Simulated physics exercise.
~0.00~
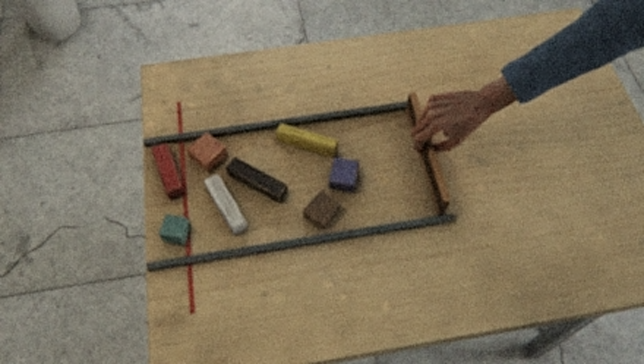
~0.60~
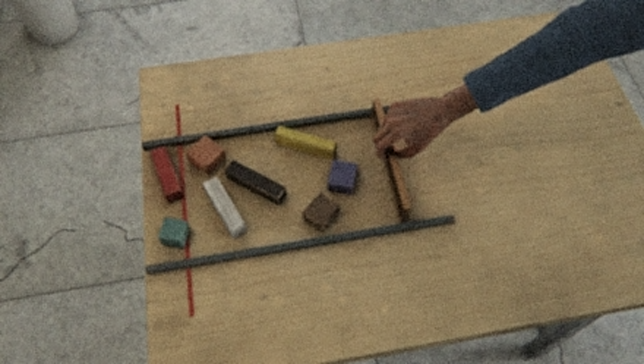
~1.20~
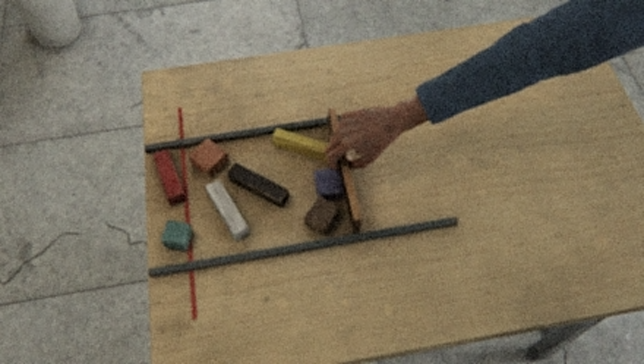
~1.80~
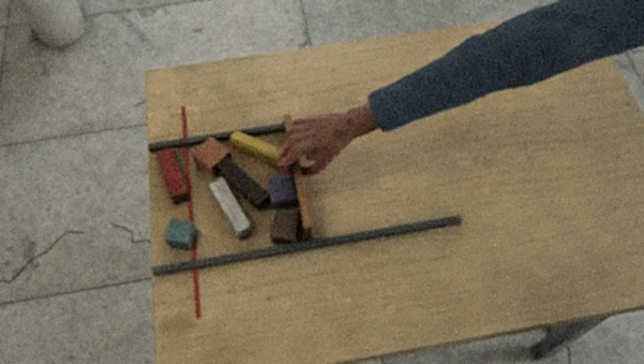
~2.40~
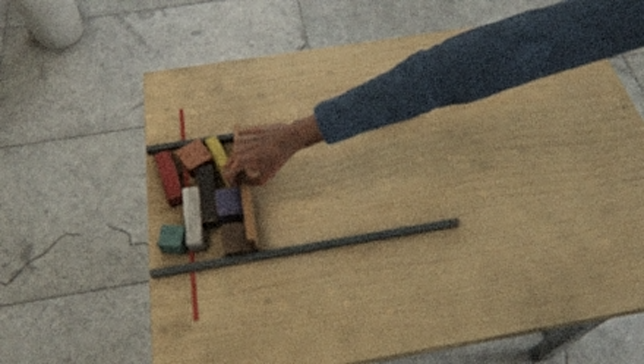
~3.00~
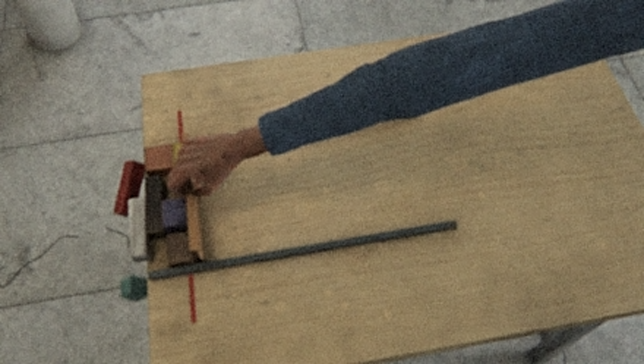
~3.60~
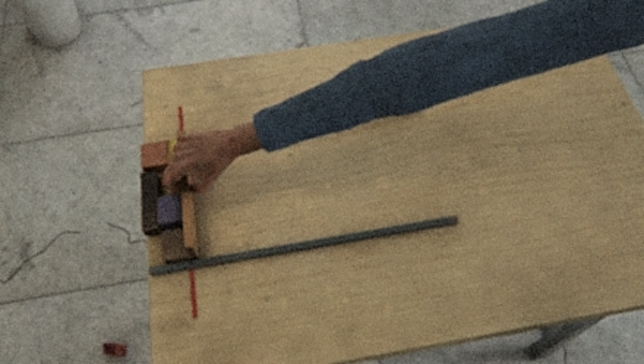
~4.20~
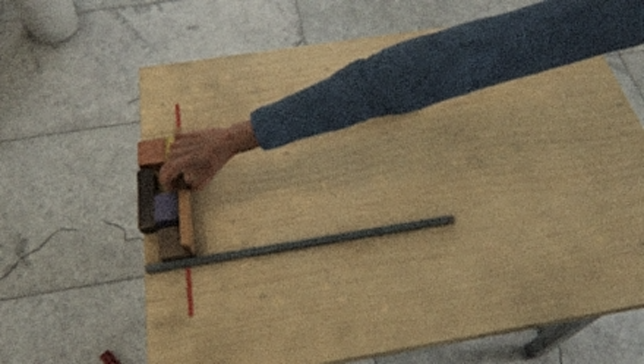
A hand in a blue sleeve holds a wooden board upright at the right of eight coloured blocks on a wooden table, seen from above with a slight sway. The blocks, some long, lie between two dark rails, near a red tape line by the table's left edge. The board slides left, gathering the blue, brown, yellow and black pieces, then crowding them against the white and orange ones. As it nears the tape, the red, white and turquoise pieces go over the edge. The board halts at the tape with the remaining blocks packed at the edge, and the red piece lies on the floor below.
